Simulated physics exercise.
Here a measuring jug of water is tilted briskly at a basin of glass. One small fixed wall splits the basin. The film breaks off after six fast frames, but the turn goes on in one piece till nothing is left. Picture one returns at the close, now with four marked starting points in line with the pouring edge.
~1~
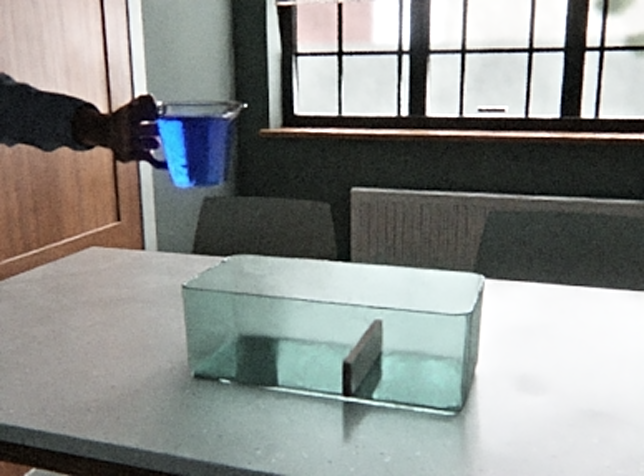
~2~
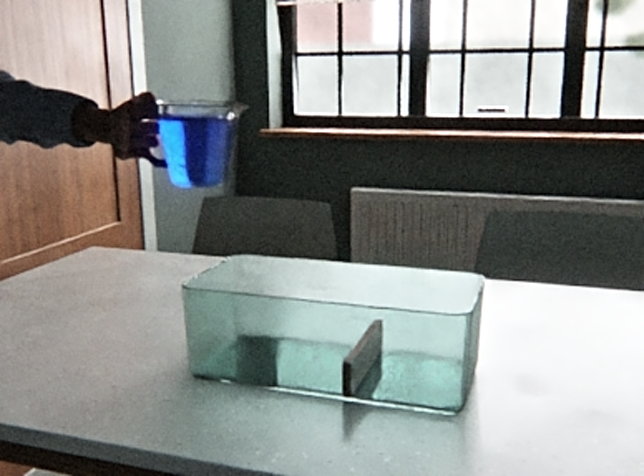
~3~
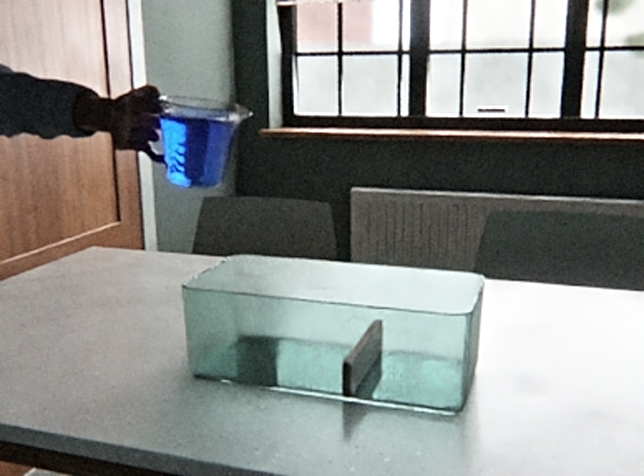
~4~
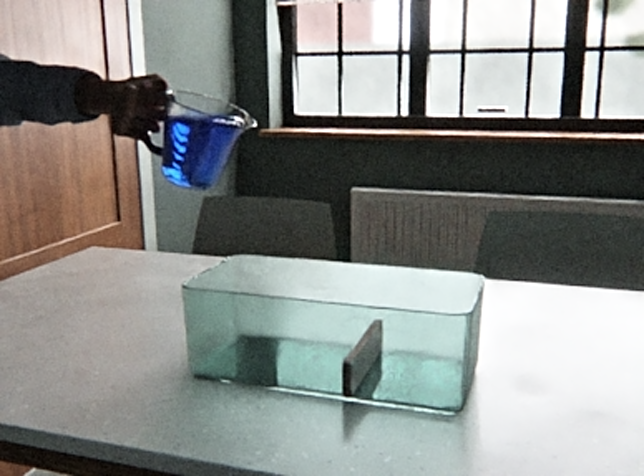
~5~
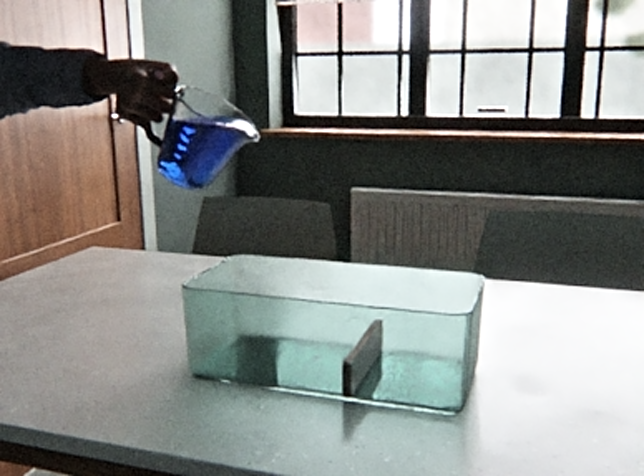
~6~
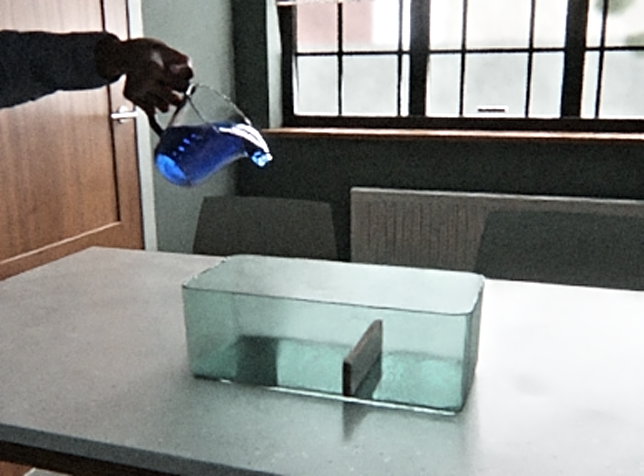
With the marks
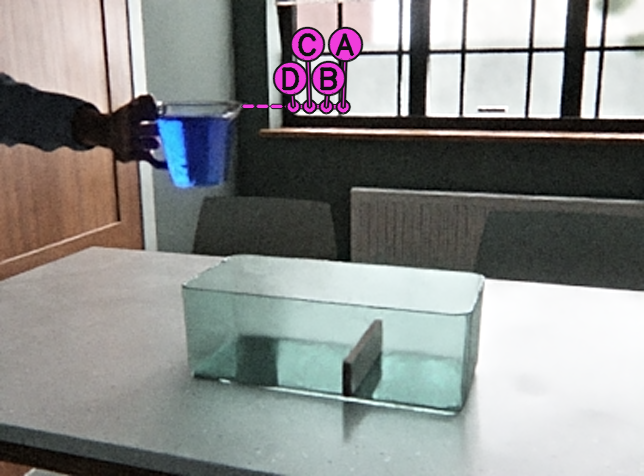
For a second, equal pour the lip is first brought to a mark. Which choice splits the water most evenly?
I would pick dot C.
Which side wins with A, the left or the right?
The right side.
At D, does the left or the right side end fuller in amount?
The left side.
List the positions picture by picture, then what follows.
The first frame shows upright, lip at (244, 106); basin from (192, 373) to (465, 412); top of the wall at (364, 338); nothing has left yet.
The second frame shows tipped about 2°, lip at (245, 108); nothing has left yet.
The third frame shows tipped about 9°, lip at (249, 114); nothing has left yet.
The fourth frame shows tipped about 19°, lip at (253, 125); nothing has left yet.
The fifth frame shows tipped about 32°, lip at (256, 139); nothing has left yet.
The sixth frame shows tipped about 46°, lip at (256, 156); water is over the lip, down to (263, 161).
In magenta, A at (343, 106); B at (326, 106); C at (309, 106); D at (293, 106).
For dot A, about 7 % ends left of the wall and 90 % right of it; 3 % is lost outside.
For dot B, about 12 % ends left of the wall and 86 % right of it; 3 % is lost outside.
For dot C, about 48 % ends left of the wall and 51 % right of it.
For dot D, about 84 % ends left of the wall and 13 % right of it; 3 % is lost outside.
